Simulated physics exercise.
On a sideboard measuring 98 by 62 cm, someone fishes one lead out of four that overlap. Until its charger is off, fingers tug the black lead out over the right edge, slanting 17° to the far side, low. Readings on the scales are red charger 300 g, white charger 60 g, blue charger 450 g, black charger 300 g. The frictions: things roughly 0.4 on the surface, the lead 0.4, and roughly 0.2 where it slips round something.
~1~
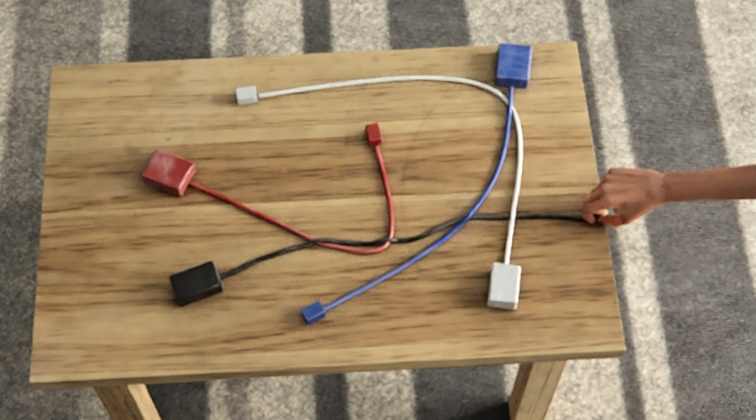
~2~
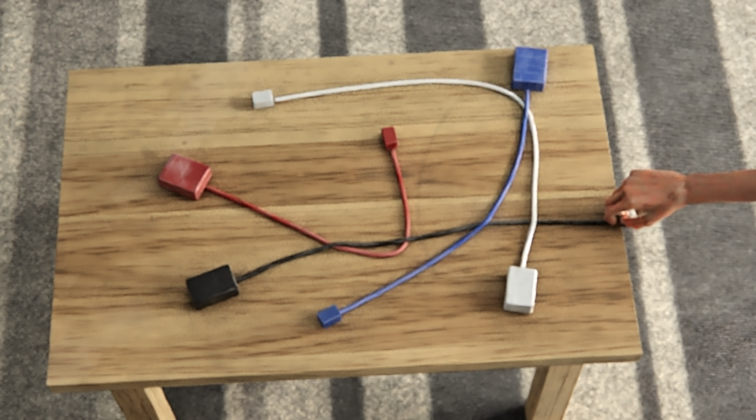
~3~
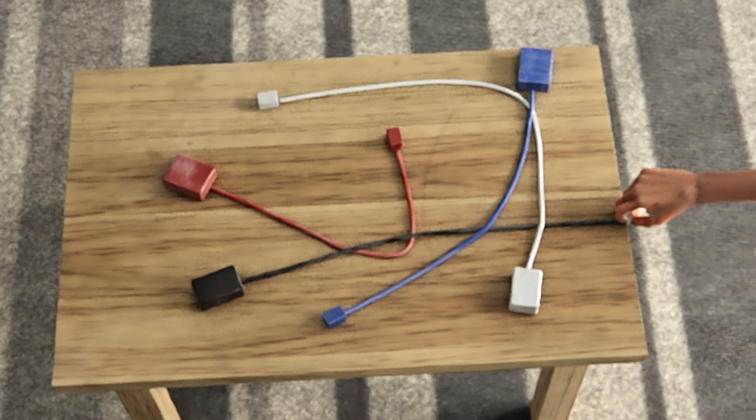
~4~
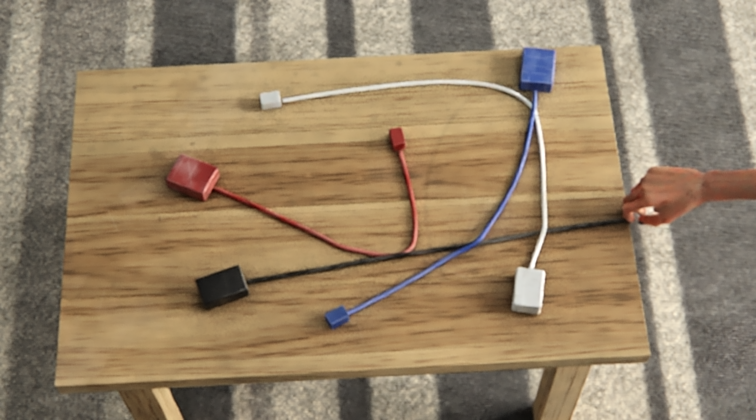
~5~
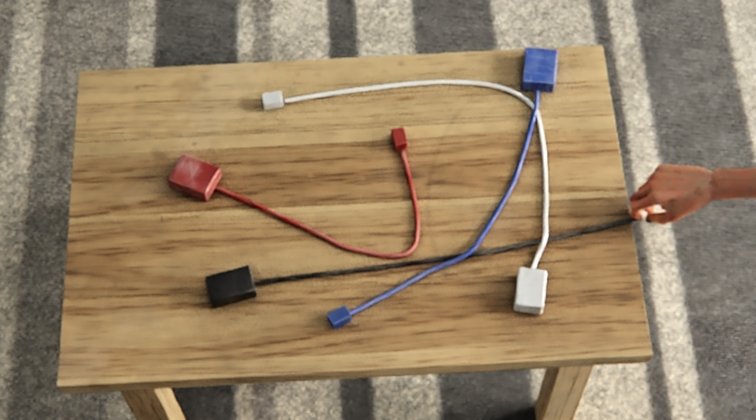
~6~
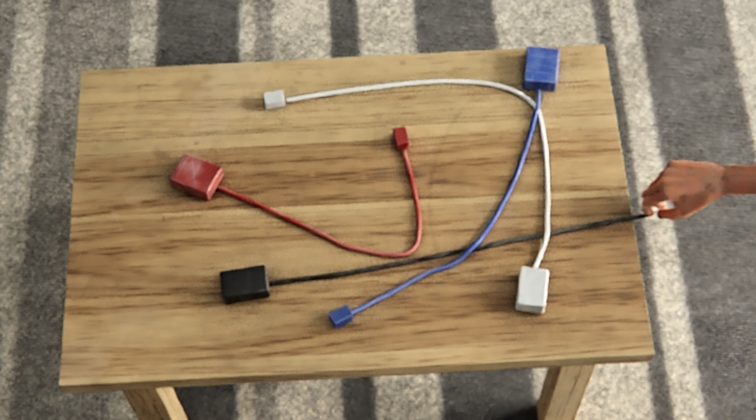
The clip shows four overlapping leads, red, blue, white and black, on a wooden table as a hand at the right edge pulls the black one rightward, drawing it straighter before its black block slides slightly right.
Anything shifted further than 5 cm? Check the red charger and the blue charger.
Red charger: No, in place. Blue charger: No, in place.
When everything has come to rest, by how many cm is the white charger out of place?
About: White charger over the edge.
Next, the black lead's tail end at (402, 257); black charger 26 cm off its start.
Then, the black lead's tail end at (535, 223); black charger 50 cm off its start, blue plug 6 cm off its start.
After that, the black lead has left the top; black charger 77 cm off its start at (646, 176), blue plug 33 cm off its start at (521, 243), white charger 17 cm off its start at (602, 227).
Later, the black lead has left the top; blue charger 1 cm off its start, black charger over the edge, white plug over the edge.
At the end, the black lead has left the top; blue charger 1 cm off its start at (548, 66), red charger 0 cm off its start at (196, 173), black charger over the edge, white plug over the edge.
